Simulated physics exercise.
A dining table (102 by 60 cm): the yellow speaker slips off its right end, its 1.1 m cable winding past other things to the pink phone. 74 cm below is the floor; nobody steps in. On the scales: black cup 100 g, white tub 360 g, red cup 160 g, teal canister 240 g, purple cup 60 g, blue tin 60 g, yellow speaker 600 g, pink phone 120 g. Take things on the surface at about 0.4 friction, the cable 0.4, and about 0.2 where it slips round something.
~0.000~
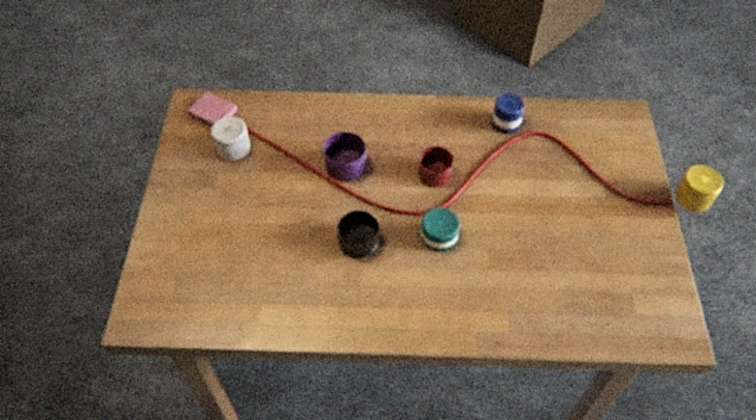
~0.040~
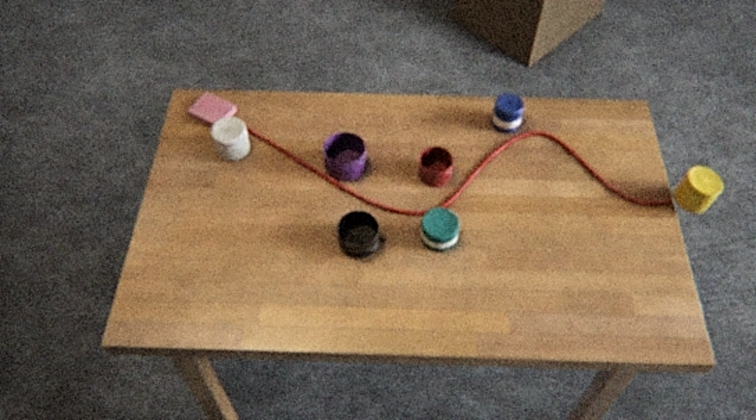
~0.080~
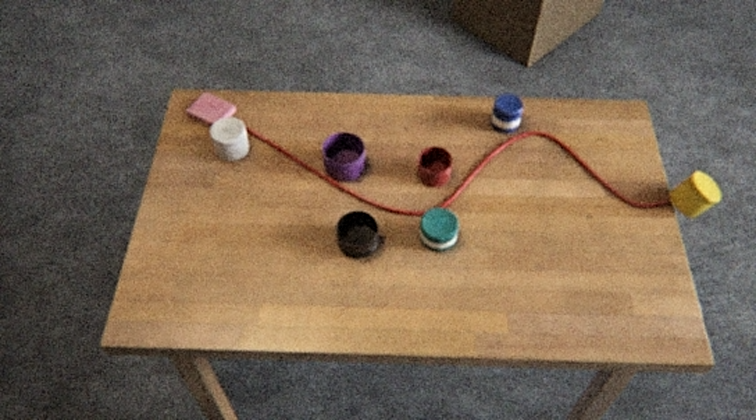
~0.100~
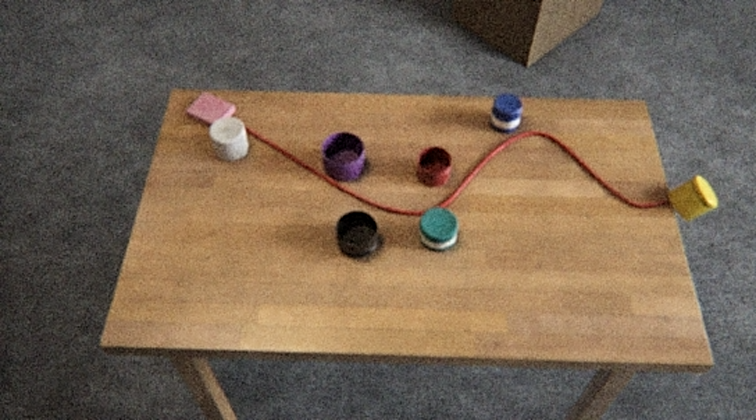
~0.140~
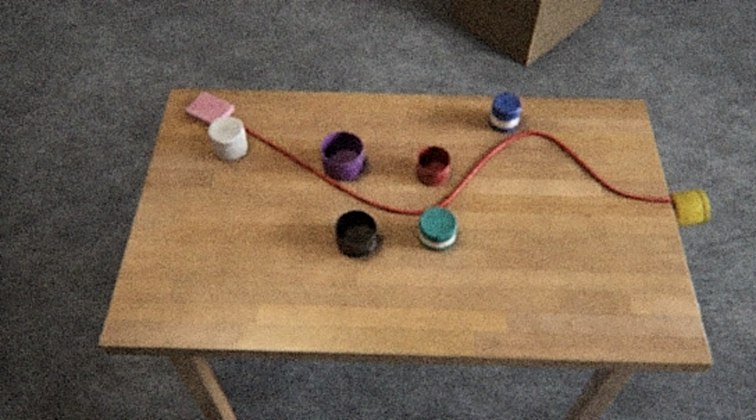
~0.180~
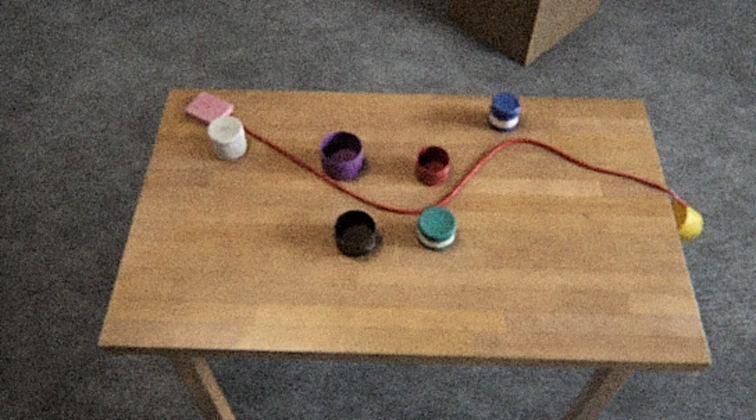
In the video, cups, small containers and a pink object sit on a wooden table with a red cable across it, while a yellow cylindrical object at the right edge tilts and shifts downward, and the cable's right section straightens.
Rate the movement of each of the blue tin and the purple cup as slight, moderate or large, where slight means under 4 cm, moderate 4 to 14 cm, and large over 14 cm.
Ratings - blue tin: Slight; purple cup: Large.
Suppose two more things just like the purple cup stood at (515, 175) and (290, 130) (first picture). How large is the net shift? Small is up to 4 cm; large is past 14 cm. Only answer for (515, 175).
At that spot the shift is big.
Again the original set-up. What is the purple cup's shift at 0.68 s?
At that moment the purple cup has gone 25 cm from the start.
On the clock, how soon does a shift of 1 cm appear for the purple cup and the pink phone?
On the clock, purple cup 0.28 s and pink phone 0.28 s.
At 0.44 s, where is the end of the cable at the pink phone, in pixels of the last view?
It's at around pixel (344, 134).
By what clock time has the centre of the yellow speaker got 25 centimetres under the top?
Time: 0.30 s.
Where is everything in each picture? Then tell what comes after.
Shows, blue tin (510, 103); purple cup (345, 148); cable runs through (623, 194) (534, 133) (460, 191) (358, 196) (271, 143), in the first picture.
Shows, yellow speaker (704, 180); cable runs through (622, 195) (460, 191) (271, 143), in the second picture.
Shows, yellow speaker (695, 195); cable runs through (620, 195) (459, 191) (270, 143), in the third picture.
Shows, yellow speaker (693, 199); cable runs through (619, 195) (459, 191) (270, 143), in the fourth picture.
Shows, yellow speaker (687, 208); cable runs through (621, 193) (458, 190) (269, 142), in the fifth picture.
Shows, blue tin (507, 102); purple cup (341, 147); cable runs through (645, 181) (537, 143) (457, 189) (355, 195) (268, 142), in the sixth picture.
After 0.4 s, the cable's tail end at (344, 134); purple cup 14 cm off its start, pink phone 25 cm off its start, yellow speaker over the edge.
After 0.7 s, the cable's tail end at (443, 180); purple cup on its side, 24 cm off its start, pink phone 47 cm off its start, yellow speaker over the edge.
After 0.9 s, the cable's tail end at (487, 197); purple cup over the edge, pink phone 56 cm off its start at (468, 183), red cup 13 cm off its start at (493, 142).
After 1.2 s, the cable's tail end at (487, 197); purple cup over the edge, pink phone 56 cm off its start, red cup 13 cm off its start.
After 2.4 s, the cable's tail end at (487, 197); purple cup over the edge, blue tin 0 cm off its start at (507, 102), pink phone 56 cm off its start at (468, 183), red cup 13 cm off its start at (493, 142).
